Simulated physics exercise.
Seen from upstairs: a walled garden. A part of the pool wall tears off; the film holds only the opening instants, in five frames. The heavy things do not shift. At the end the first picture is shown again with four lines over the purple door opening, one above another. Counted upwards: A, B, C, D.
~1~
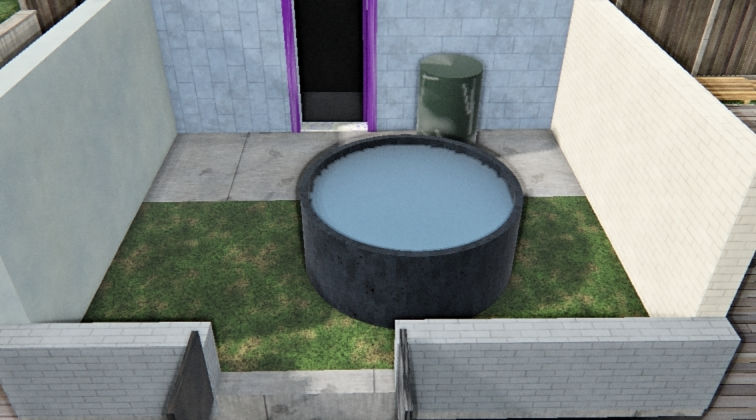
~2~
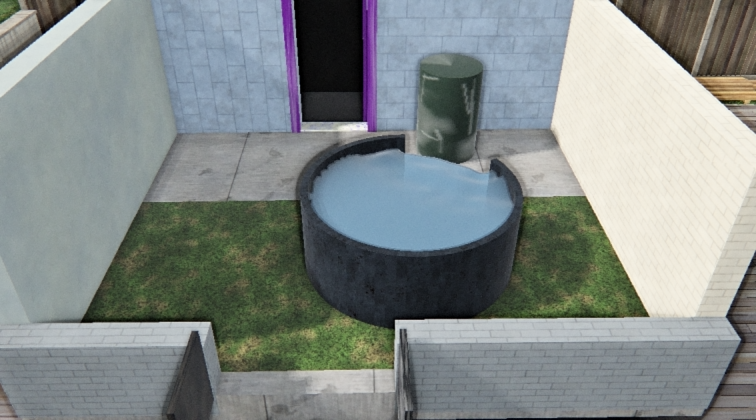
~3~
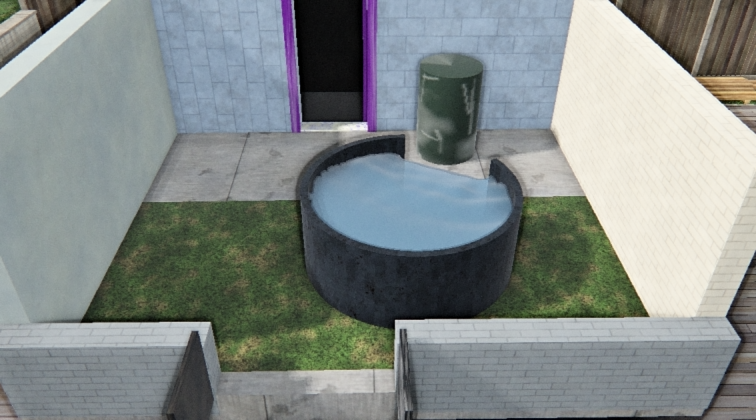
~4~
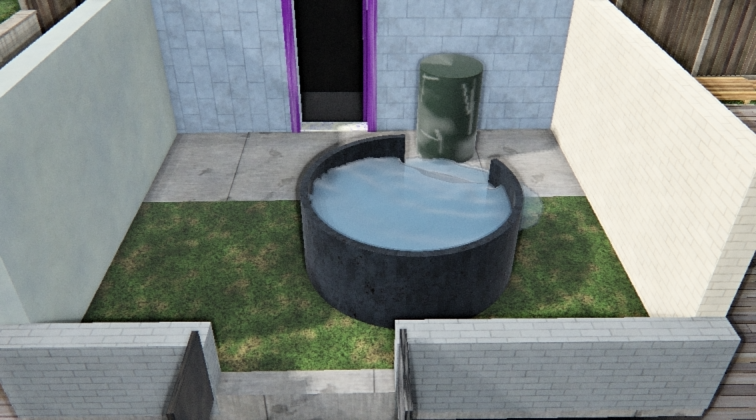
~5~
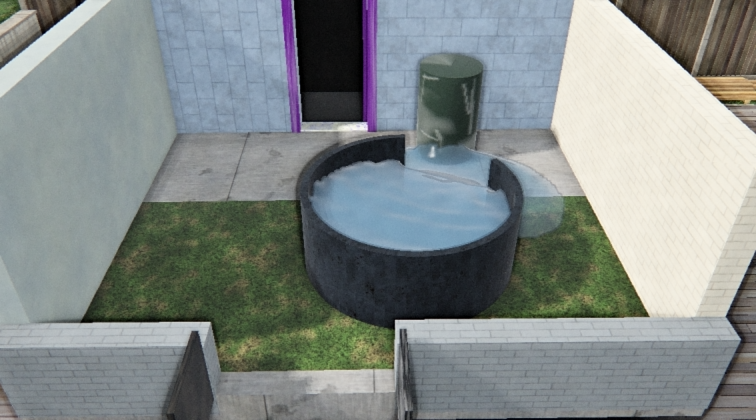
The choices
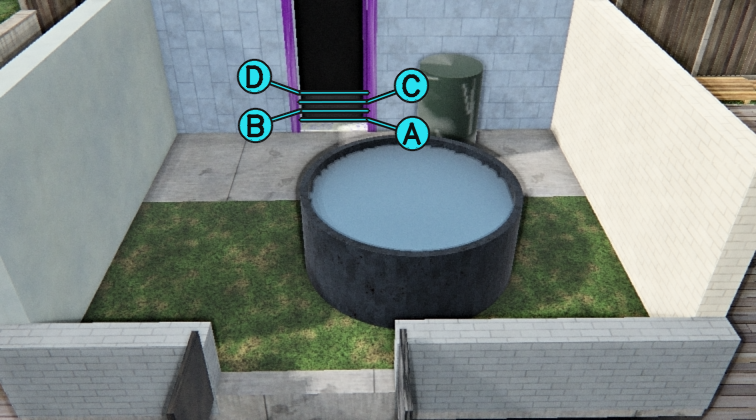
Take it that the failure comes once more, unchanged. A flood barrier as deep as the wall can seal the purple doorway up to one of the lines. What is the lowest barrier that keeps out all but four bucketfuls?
The answer is line A.
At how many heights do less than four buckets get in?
All of the four.
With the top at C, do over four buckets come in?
No, not at all.
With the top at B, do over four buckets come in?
No.
On the marked copy, A at (334, 119); B at (334, 110); C at (333, 101); D at (333, 92); from the bottom up A, B, C, D.
With A, a splash gets over, under a bucket.
With B, nothing gets over.
With C, nothing gets over.
With D, nothing gets over.
